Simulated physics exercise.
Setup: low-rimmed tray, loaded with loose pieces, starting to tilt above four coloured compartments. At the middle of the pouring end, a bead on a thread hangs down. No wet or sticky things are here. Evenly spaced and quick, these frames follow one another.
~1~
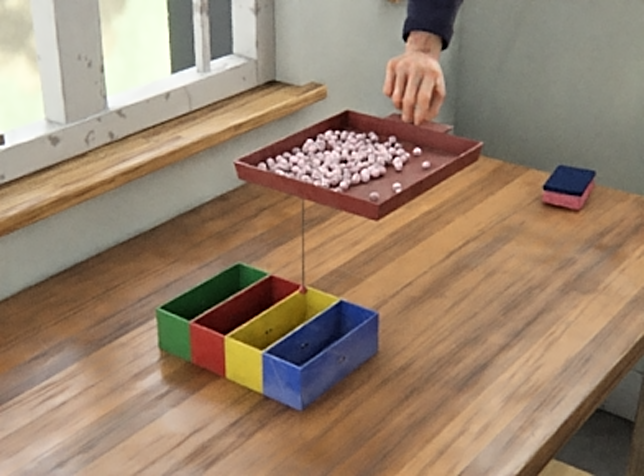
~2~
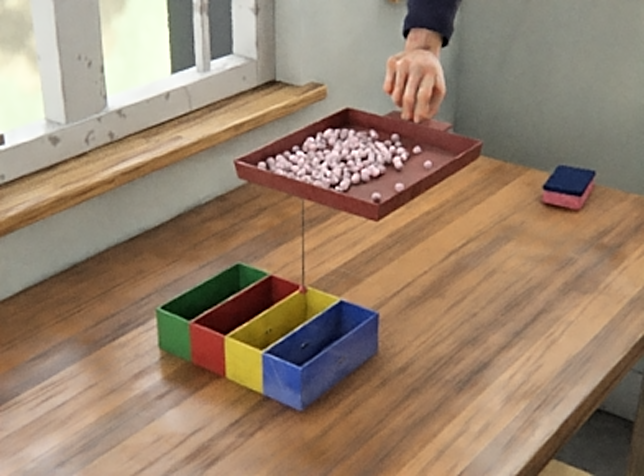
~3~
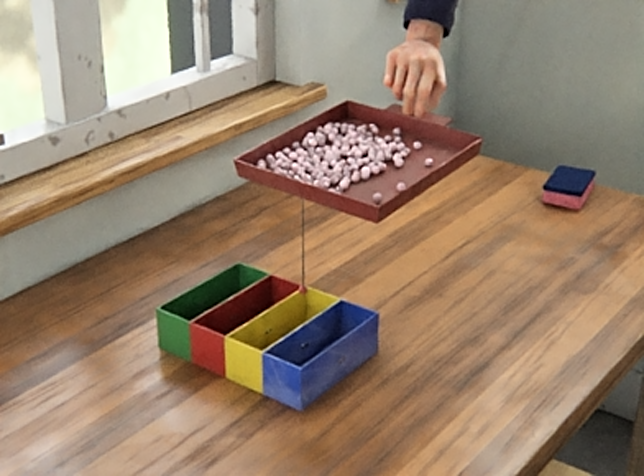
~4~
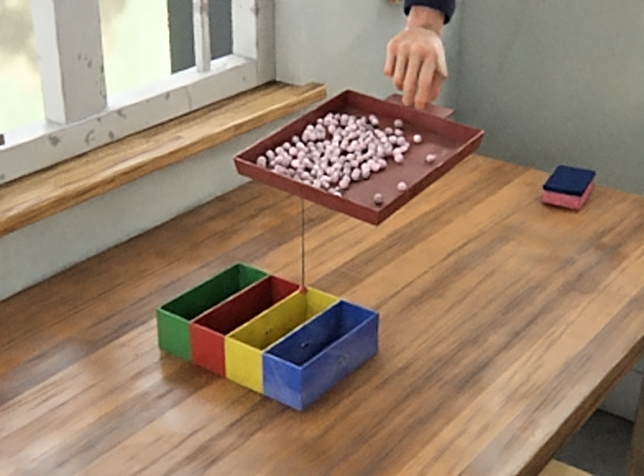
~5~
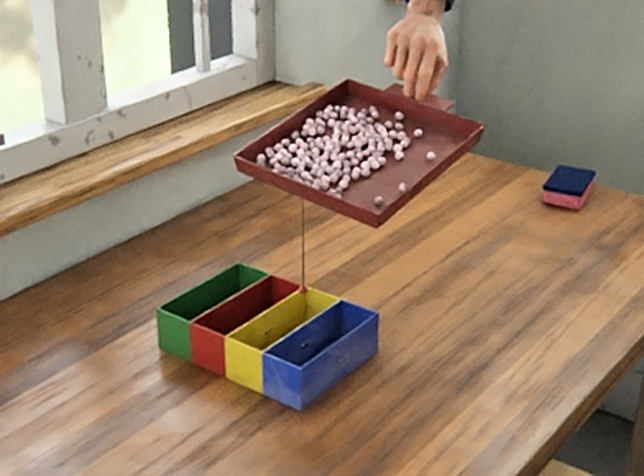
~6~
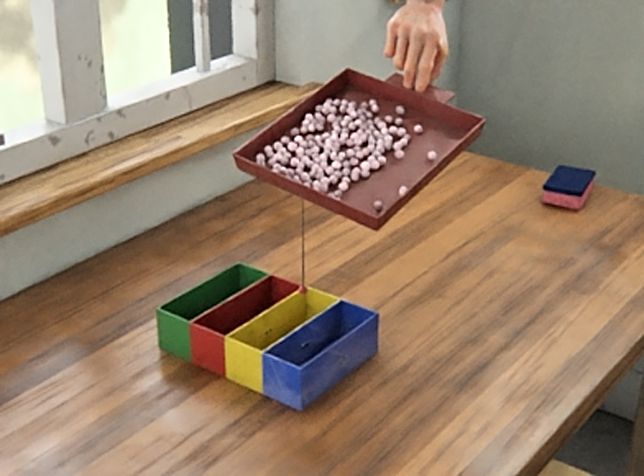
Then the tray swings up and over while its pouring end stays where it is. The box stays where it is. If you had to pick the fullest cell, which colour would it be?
It would be blue.
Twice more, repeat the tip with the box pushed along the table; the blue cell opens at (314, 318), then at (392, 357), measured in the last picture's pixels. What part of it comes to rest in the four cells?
Around 0 percent the first time, around 100 percent the second.
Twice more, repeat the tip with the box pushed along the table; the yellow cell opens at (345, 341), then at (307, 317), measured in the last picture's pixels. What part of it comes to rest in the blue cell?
About 10 per cent first, then about 60 per cent.
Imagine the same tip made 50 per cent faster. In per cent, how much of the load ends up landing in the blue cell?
That works out at some 20 per cent.
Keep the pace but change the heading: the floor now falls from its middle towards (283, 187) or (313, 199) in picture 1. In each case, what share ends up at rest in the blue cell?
I'd say some 0 in a hundred at first, then 30 in a hundred.
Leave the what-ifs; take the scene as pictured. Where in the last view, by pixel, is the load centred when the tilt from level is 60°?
Load centre: Approx. (348, 186).
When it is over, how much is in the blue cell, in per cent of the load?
About 30 per cent.
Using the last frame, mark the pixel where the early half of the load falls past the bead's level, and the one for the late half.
Half one: (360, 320), half two: (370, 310).
Soon after the last picture, tray tipped steeply; nearly all on the tray; a stray few falling or outside the box.
A little later, tray tipped right over; a small part on the tray; about a quarter in the blue cell; a stray few in the yellow cell; about two thirds falling or outside the box.
Later still, tray tipped past a quarter turn; about a quarter in the blue cell; a stray few in the yellow cell; about two thirds falling or outside the box.
By the end, tray tipped past a quarter turn; about a quarter in the blue cell; a stray few in the yellow cell; none in the red cell; none in the green cell; about two thirds outside the box.
